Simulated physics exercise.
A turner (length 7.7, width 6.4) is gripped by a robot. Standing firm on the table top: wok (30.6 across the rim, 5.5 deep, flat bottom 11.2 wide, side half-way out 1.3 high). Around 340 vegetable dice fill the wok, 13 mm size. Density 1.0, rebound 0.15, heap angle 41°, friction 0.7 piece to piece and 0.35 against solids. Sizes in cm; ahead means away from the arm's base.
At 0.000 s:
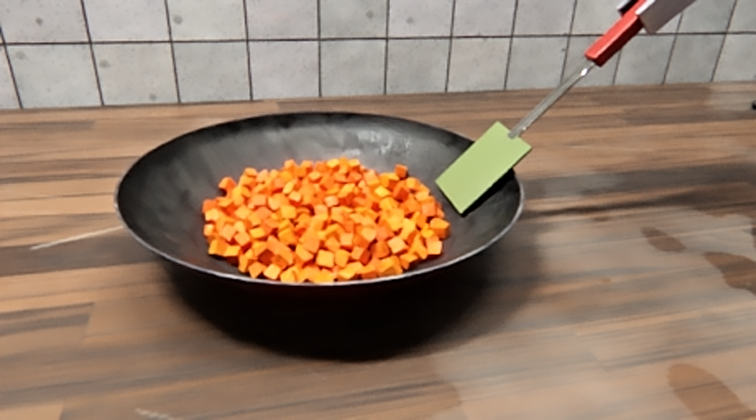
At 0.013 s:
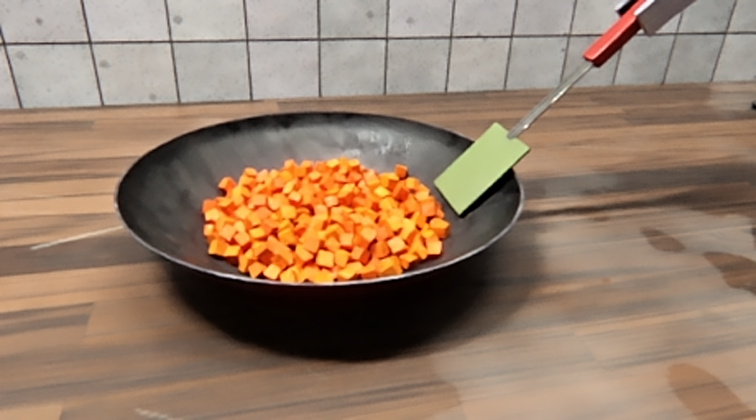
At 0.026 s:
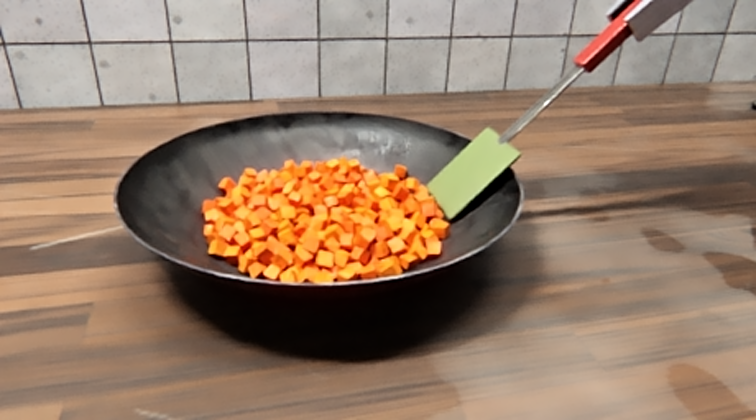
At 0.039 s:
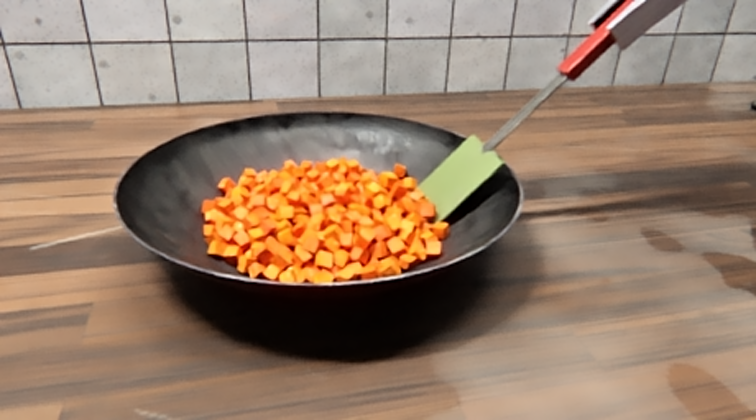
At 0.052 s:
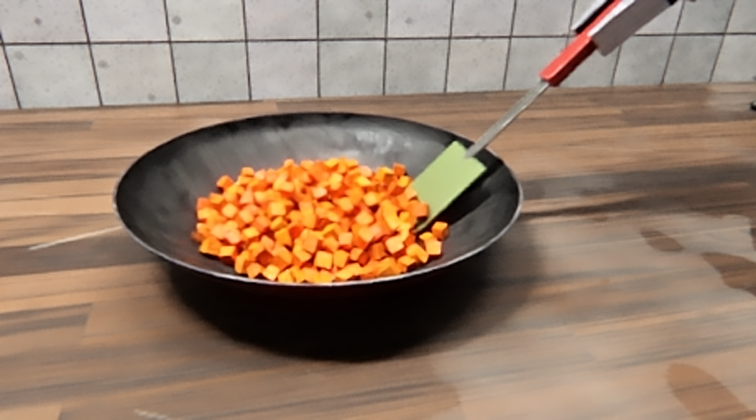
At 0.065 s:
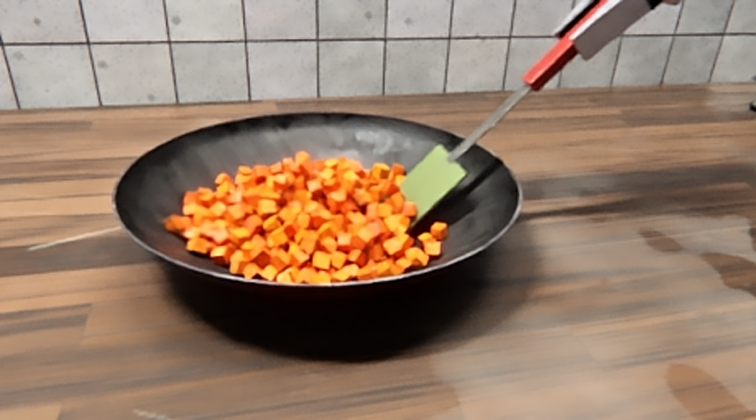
A green turner gripped by a robot dipped from the right side of a black wok into the orange vegetable dice, then pushed left, shifting the heap toward the left side.
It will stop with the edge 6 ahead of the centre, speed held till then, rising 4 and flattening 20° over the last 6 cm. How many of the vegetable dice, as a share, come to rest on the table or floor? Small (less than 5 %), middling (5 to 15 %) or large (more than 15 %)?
Share on the table or floor: Middling (5 to 15 %).
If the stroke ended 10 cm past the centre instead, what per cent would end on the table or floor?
It would be near 30 per cent.
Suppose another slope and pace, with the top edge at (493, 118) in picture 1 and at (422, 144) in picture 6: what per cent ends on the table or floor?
About 10 per cent.
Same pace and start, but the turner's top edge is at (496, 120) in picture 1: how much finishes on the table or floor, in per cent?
About 10 per cent.
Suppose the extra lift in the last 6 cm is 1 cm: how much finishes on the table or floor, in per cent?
About 10 per cent.
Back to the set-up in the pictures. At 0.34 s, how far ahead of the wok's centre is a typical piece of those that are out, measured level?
Some 20 cm.
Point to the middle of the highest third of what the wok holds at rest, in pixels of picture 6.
At about (190, 208).
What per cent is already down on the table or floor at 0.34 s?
Some 8 per cent.
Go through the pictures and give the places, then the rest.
In the first frame, turner top edge at (514, 134), sloping 45°; upper third of the load around (323, 205), from x 210 to 440, top at y 165; 343 in the wok.
In the second frame, turner top edge at (513, 135), sloping 45°; upper third of the load around (323, 205), from x 210 to 440, top at y 165.
In the third frame, turner top edge at (504, 140), sloping 45°; upper third of the load around (323, 205), from x 210 to 440, top at y 165.
In the fourth frame, turner top edge at (488, 148), sloping 45°; upper third of the load around (330, 205), from x 210 to 440, top at y 165.
In the fifth frame, turner top edge at (470, 155), sloping 45°; upper third of the load around (310, 204), from x 205 to 440, top at y 165.
In the sixth frame, turner top edge at (453, 159), sloping 45°; upper third of the load around (297, 201), from x 175 to 440, top at y 160; 343 in the wok.
After 0.10 s, sloping 45°, highest piece 7 above the table; 343 in the wok.
After 0.13 s, sloping 39°, highest piece 9 above the table; 342 in the wok, 1 on the blade or in flight.
After 0.34 s, sloping 25°, highest piece 7 above the table; 311 in the wok, 26 on the table or floor, 6 on the blade or in flight.
After 1.39 s, sloping 25°, highest piece 6 above the table; 310 in the wok, 33 on the table or floor.
At rest, 310 in the wok, 33 on the table or floor. That is 10 % on the table or floor.
